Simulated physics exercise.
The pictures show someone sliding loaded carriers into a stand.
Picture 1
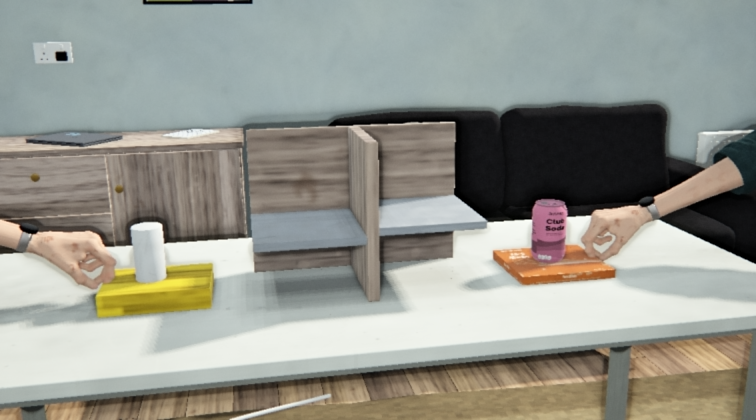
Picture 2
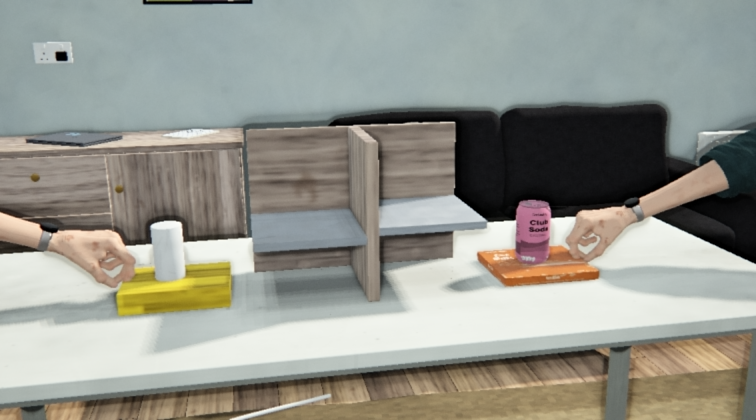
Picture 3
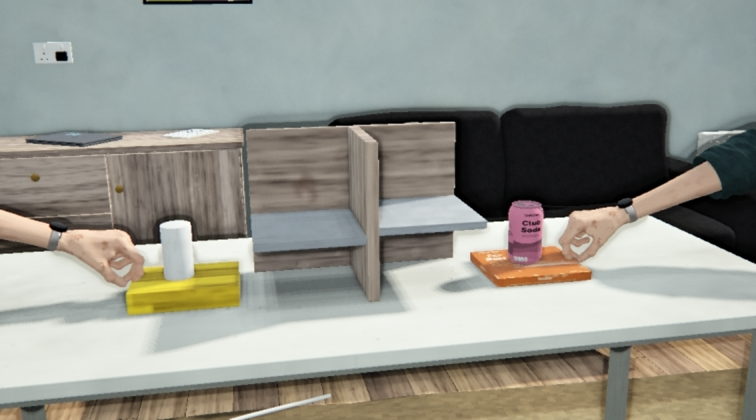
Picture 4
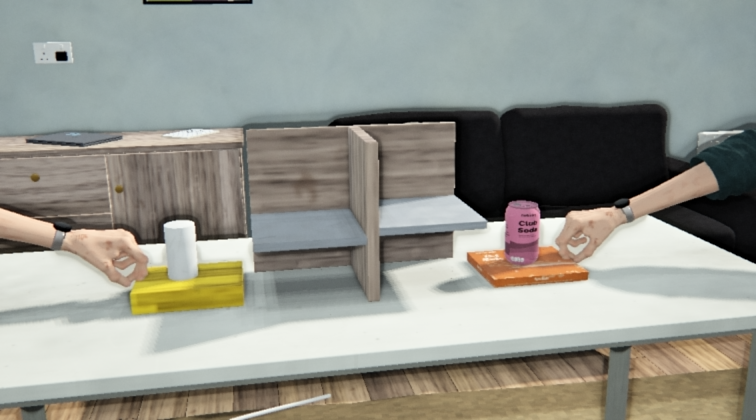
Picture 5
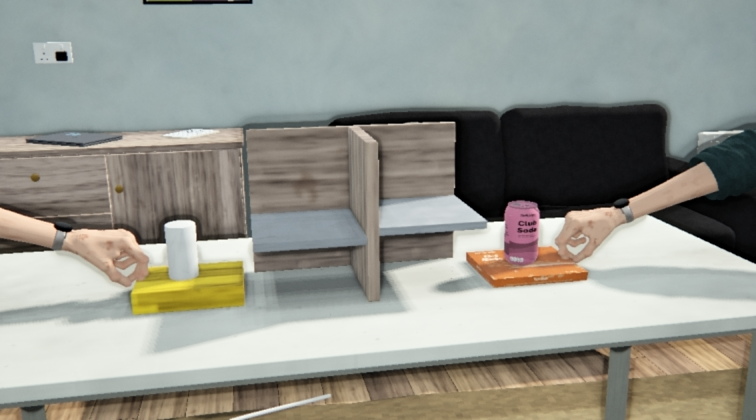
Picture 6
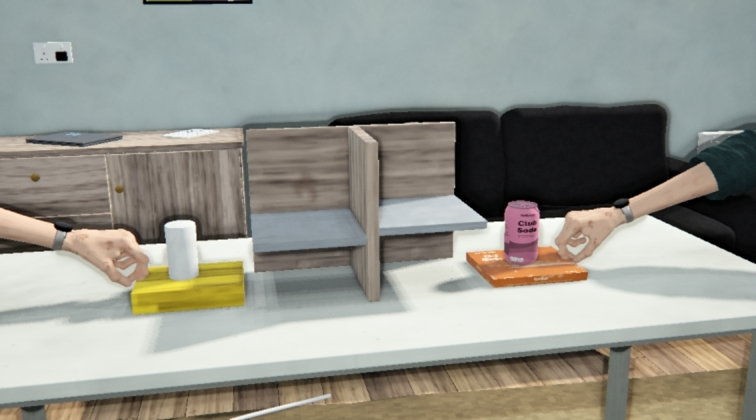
Two hands slide a yellow board and an orange tray inward, then stay still.
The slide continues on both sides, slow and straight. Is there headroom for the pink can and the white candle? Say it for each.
Here the pink can strikes the shelf, the white candle strikes the shelf.
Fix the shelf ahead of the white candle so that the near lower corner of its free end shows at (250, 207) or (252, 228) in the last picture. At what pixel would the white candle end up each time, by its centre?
It ends around (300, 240) and (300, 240).
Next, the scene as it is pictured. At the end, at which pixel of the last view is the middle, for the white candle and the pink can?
Near (239, 265) and (483, 251).
Then, 1.16 s past the last view, pink can leaning 29° off how it started near (479, 232); white candle leaning 31° off how it started near (239, 244).
Finally, the pink can gets scraped off its spot, near (484, 251); the white candle gets scraped off its spot, near (239, 266).
